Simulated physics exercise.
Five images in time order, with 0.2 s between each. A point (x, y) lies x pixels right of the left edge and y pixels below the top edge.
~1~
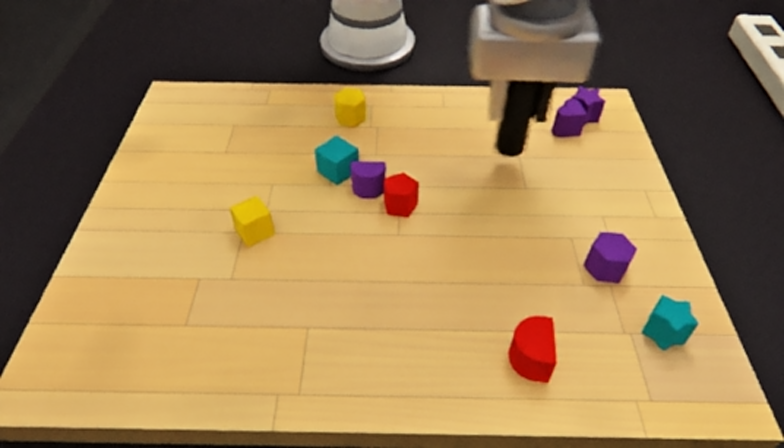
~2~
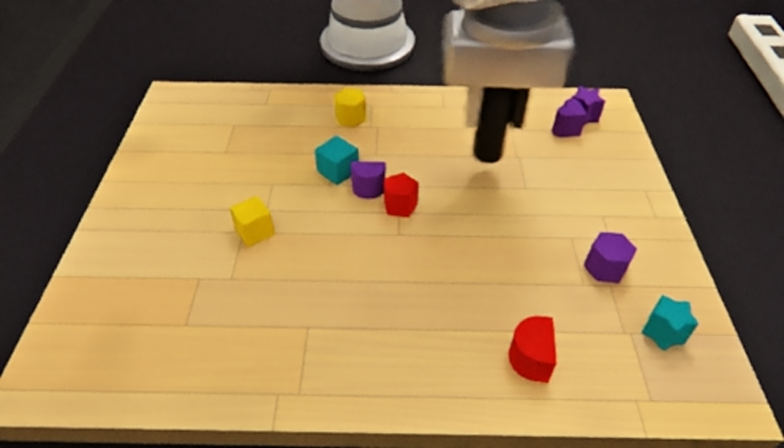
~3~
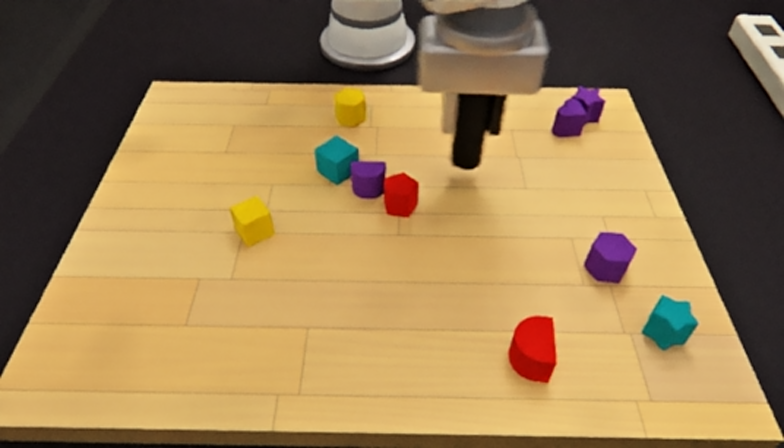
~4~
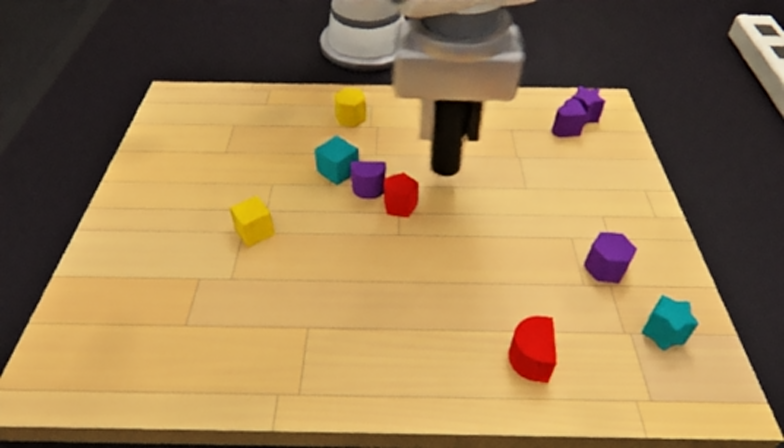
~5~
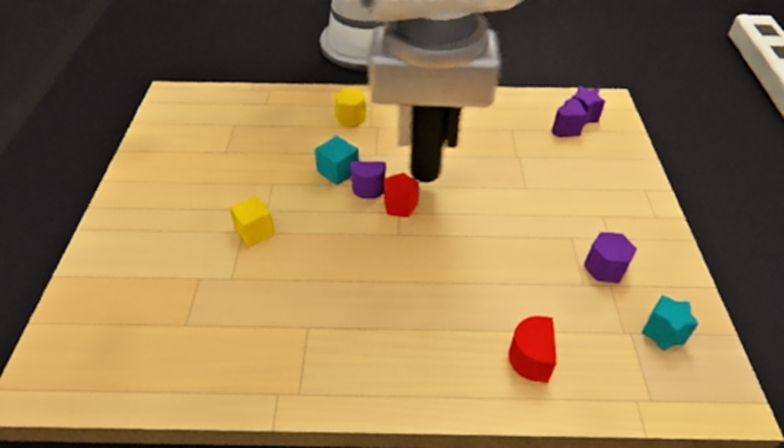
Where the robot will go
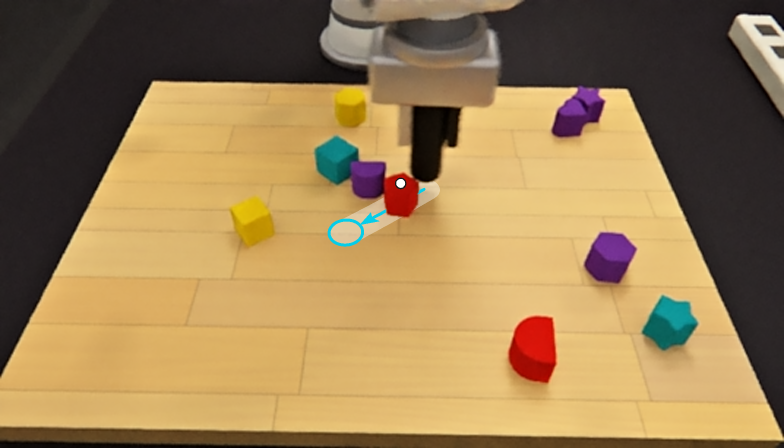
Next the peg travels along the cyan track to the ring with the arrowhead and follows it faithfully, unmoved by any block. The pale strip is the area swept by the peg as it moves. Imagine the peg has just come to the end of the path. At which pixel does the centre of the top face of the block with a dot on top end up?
Put as a pixel place, it's (322, 231).
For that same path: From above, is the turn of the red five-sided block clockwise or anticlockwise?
Counterclockwise from above.
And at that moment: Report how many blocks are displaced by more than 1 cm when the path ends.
I reckon the push displaces only one of the blocks by more than 1 cm.
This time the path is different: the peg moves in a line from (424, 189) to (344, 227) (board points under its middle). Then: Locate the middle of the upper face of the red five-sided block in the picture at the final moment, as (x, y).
It is going to be at (330, 229).
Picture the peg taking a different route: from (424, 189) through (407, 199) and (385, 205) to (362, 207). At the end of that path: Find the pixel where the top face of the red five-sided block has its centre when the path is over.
Somewhere near (352, 208).
Path on the board, from (424, 189) to (346, 232); the dot is on the red five-sided block.
The first path, step by step. One third of the way, peg (399, 188); red five-sided block (376, 198).
Two thirds of the way, peg (373, 202); red five-sided block (350, 214).
At the end, peg (345, 217); purple half-round block in place; red five-sided block (322, 231), turned 20° anticlockwise.
